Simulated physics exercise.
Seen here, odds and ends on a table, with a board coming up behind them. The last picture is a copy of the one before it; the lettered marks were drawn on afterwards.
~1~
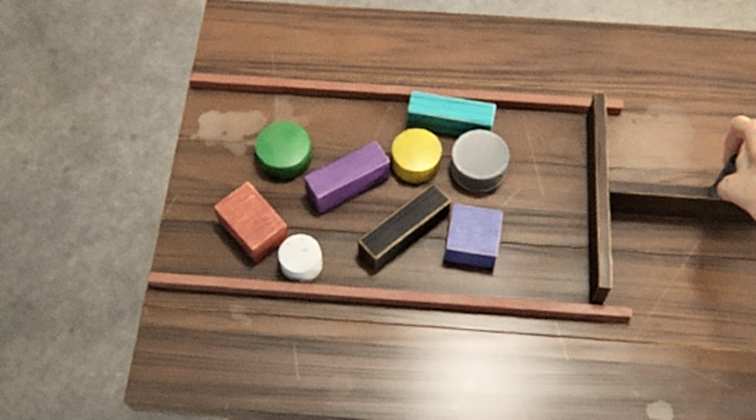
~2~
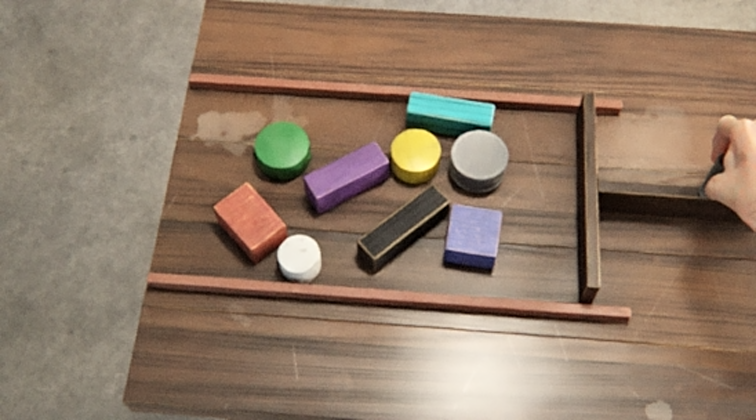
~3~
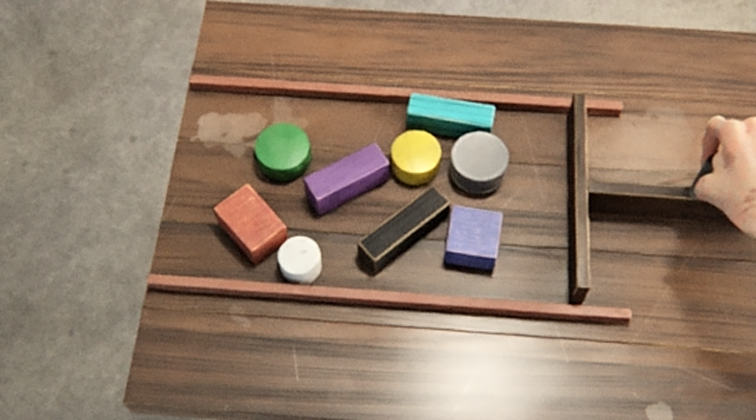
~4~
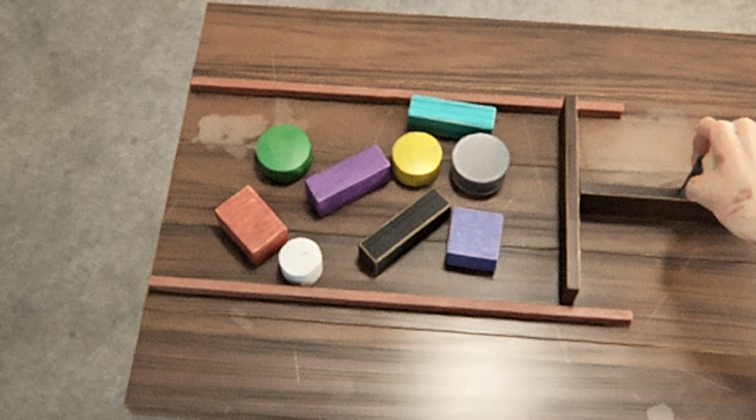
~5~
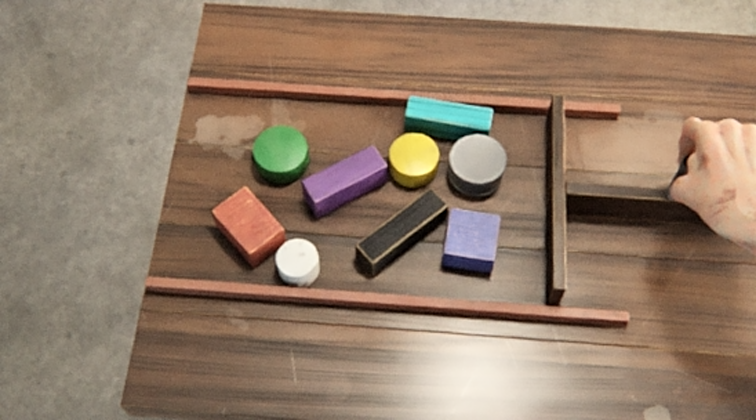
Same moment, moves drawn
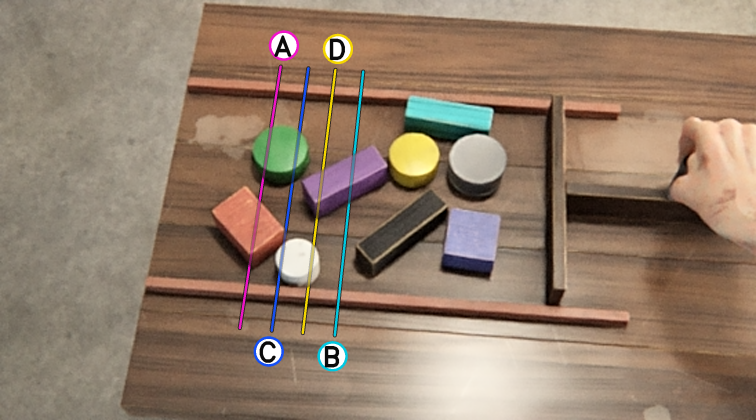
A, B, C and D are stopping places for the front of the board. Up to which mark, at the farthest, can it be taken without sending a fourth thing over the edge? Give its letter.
The farthest such stop is A.
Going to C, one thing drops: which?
The green tin.
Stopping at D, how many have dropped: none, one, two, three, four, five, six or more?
The count is none.
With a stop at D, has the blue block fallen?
No.
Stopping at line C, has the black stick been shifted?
Yes.
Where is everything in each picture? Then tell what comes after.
In the first frame, red block (252, 223); blue block (474, 236); grey tin (479, 161).
In the second frame, board (592, 185); green tin (283, 151).
In the third frame, board (581, 185); white tin (300, 261).
In the fourth frame, board (572, 186); black stick (405, 230).
In the fifth frame, board (559, 187); red block (249, 227); blue block (471, 240); grey tin (477, 166).
On the marked copy, A at (262, 188); B at (350, 194); C at (291, 190); D at (320, 192).
Following A. Soon after the start, board (451, 179); turquoise stick (405, 122); purple bar (314, 189).
Later, board (345, 172); green tin (216, 148); red block (204, 219).
In the end, board (263, 166); red block over the edge; green tin over the edge; two fallen.
As for the rest, B is within the limit but short; C is within the limit but short; D is within the limit but short.
